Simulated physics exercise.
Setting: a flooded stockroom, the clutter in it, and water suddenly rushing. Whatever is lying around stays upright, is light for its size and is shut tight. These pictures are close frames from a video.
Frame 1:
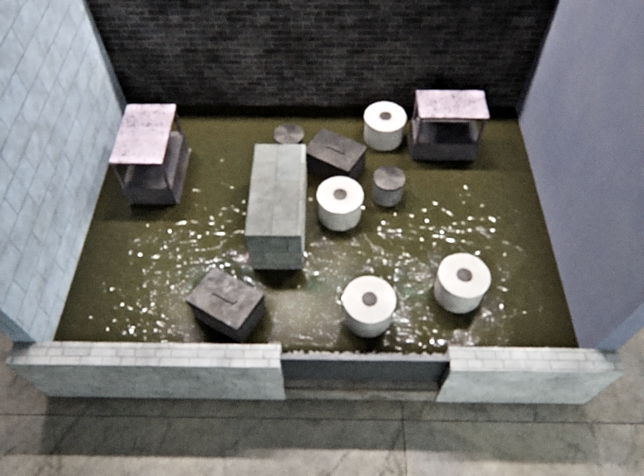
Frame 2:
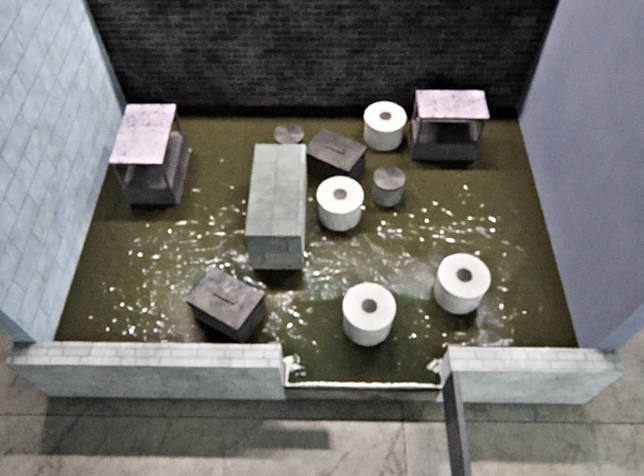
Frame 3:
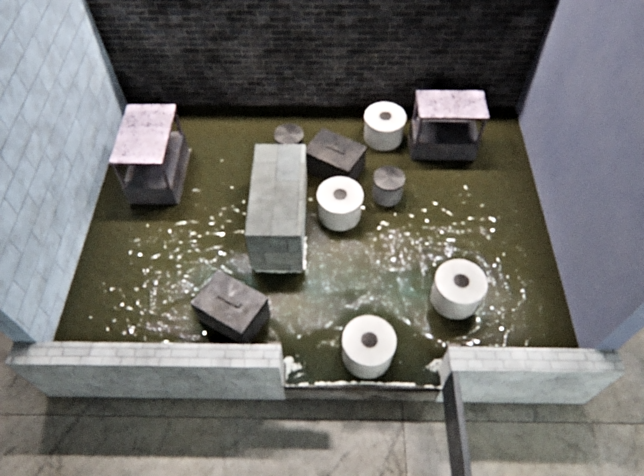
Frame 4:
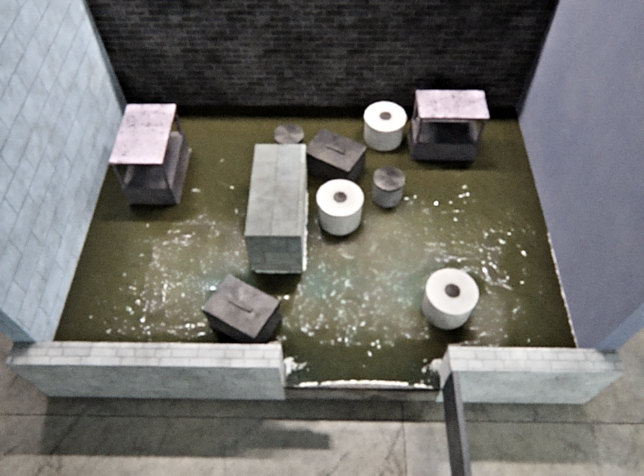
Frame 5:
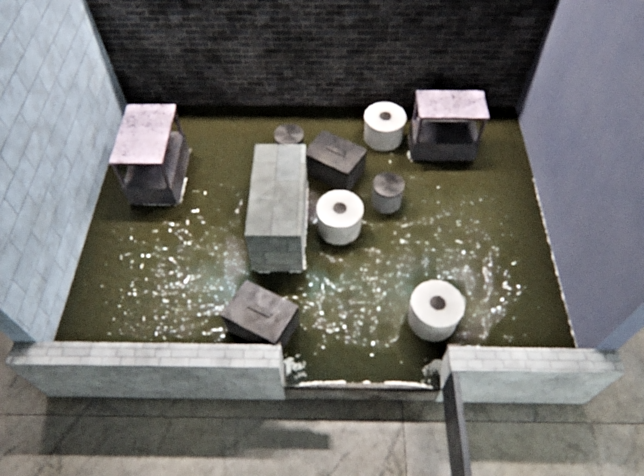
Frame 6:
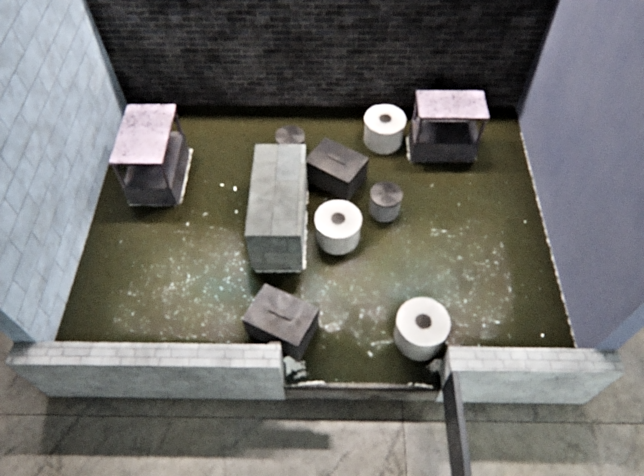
To begin with, white tubs and dark chests sit in murky water inside a walled room, and then a gate in the front wall swings open. The nearest tub slides into the gap and disappears from view, while another drifts forward and left and a dark chest edges right.
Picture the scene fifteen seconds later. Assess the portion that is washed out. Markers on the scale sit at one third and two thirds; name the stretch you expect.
The stretch from two thirds up.
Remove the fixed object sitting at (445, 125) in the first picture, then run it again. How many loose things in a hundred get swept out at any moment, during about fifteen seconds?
Result: Approx. 90 %.
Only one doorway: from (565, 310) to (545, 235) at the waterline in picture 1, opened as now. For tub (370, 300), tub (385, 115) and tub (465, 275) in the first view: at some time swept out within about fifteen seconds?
Note - 1: Escaped; 2: Retained; 3: Escaped.
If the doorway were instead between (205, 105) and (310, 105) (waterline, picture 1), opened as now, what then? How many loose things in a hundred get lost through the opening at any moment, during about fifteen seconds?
Roughly 80 per cent.
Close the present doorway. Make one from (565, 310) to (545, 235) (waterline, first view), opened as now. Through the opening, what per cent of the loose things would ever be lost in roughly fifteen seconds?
About 40 %.
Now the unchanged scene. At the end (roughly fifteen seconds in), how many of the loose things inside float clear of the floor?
I make it 0.
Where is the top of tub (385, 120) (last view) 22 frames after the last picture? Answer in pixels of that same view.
It should end up somewhere near (407, 267).
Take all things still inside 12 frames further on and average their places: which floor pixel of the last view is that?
Roughly (364, 255).
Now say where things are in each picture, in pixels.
The first frame shows a tub at (464, 275), afloat; a chest at (225, 297) floats; 0 of 8 have shifted.
The second frame shows a tub at (464, 275), afloat; a chest at (225, 297) floats; 0 of 8 have shifted.
The third frame shows a tub at (461, 281), afloat, close to its start; a chest at (230, 301) floats, close to its start; 2 of 8 have shifted.
The fourth frame shows a tub at (452, 291) floats, close to its start; a chest at (241, 305), afloat, close to its start; 3 of 8 have shifted.
The fifth frame shows a tub at (438, 303) floats, a stride from its start; a chest at (260, 310), afloat, a stride from its start; 5 of 8 have shifted.
The sixth frame shows a tub at (423, 321) floats, a stride from its start; a chest at (281, 314) floats, a stride from its start; 6 of 8 have shifted.
A moment on, 3 of 8 are out; 5 afloat.
Next, 4 of 8 are out; 4 afloat.
Later, 6 of 8 are out; 2 afloat.
In the end, 8 of 8 are out; 0 afloat.
